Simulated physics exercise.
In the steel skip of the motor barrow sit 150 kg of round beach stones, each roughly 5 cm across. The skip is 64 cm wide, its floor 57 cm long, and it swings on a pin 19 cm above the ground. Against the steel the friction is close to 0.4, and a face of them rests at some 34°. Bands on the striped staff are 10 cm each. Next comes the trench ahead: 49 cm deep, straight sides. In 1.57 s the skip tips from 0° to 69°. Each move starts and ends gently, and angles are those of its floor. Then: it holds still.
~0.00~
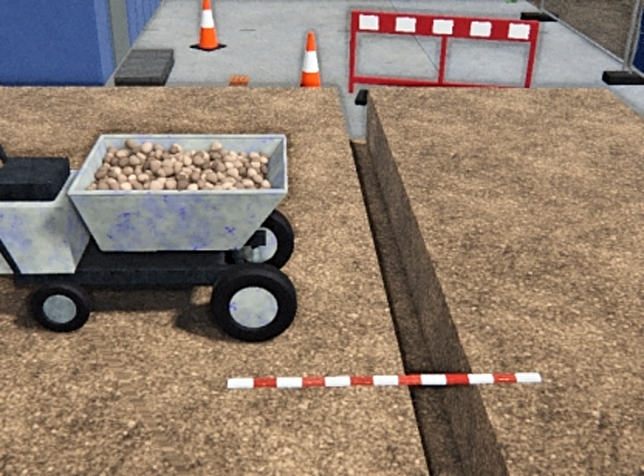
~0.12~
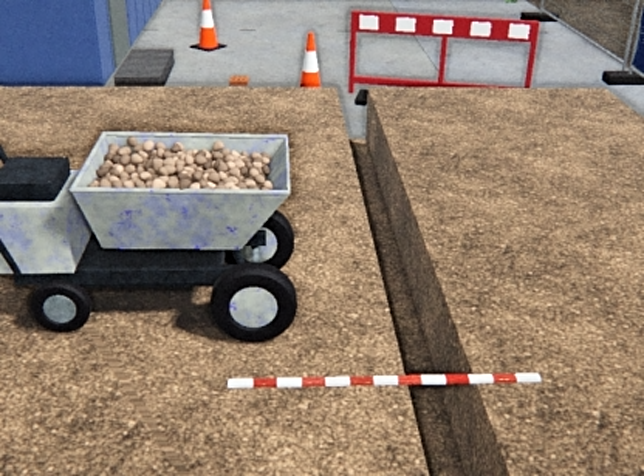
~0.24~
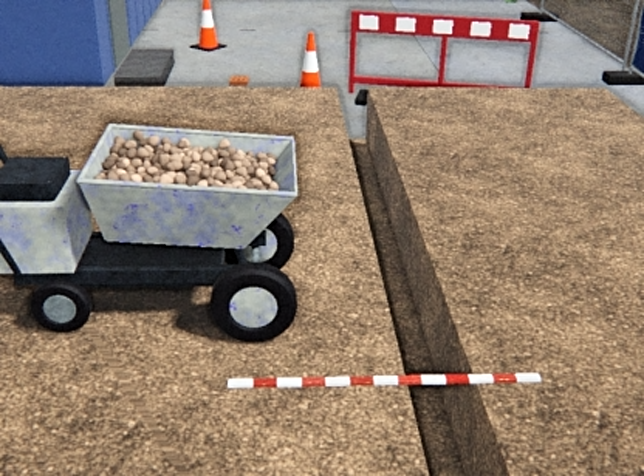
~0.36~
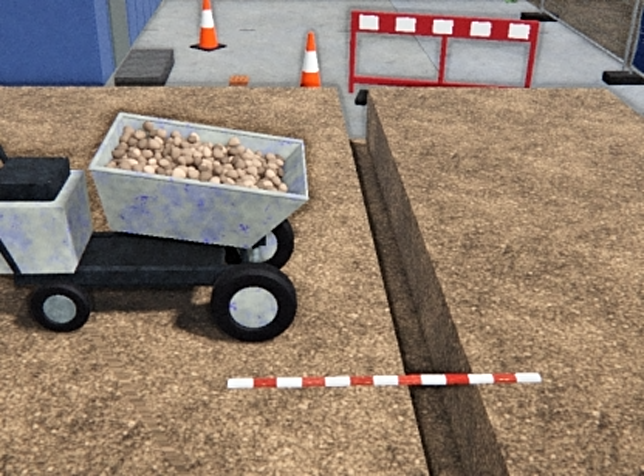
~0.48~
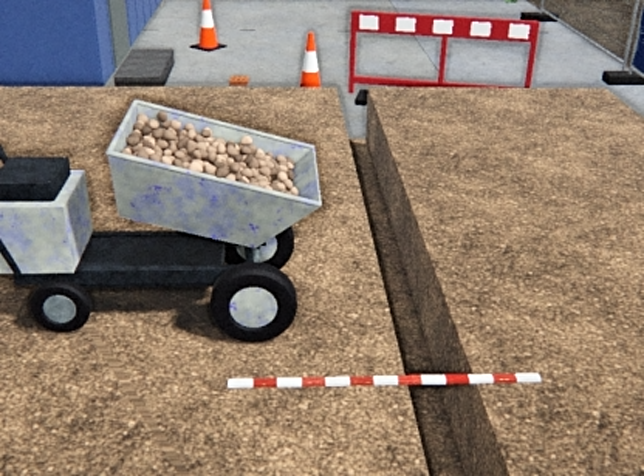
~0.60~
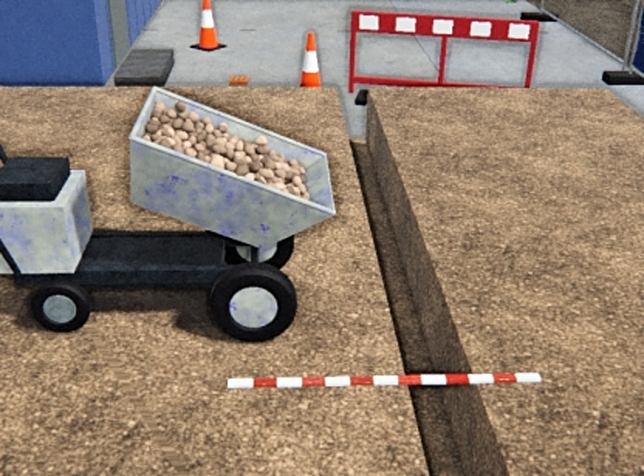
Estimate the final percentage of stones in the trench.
I would say 92 percent.
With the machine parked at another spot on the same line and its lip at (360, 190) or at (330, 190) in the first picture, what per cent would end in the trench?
Around 25% for the first place and 55% for the second.
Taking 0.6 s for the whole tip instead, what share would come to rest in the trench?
I'd put it at some 65 in a hundred.
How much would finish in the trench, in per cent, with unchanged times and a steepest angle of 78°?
Share in trench: Approx. 95%.
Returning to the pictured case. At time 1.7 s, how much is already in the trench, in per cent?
50 per cent, give or take.
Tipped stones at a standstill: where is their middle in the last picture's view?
Their centre sits close to (416, 363).
After 1.2 s the floor is at 58°; 98 % in the skip, 2 % short of the trench, 1 % in the trench; the foremost stones are at (399, 254).
After 1.7 s the floor is at 69°; 45 % in the skip, 1 % short of the trench, 48 % in the trench, 6 % past the trench; the foremost stones are at (496, 293).
After 2.0 s the floor is at 69°; 23 % in the skip, 1 % short of the trench, 68 % in the trench, 8 % past the trench; the foremost stones are at (576, 296).
After 4.0 s the floor is at 69°; 0 % in the skip, 92 % in the trench, 8 % past the trench; the foremost stones are at (643, 304).
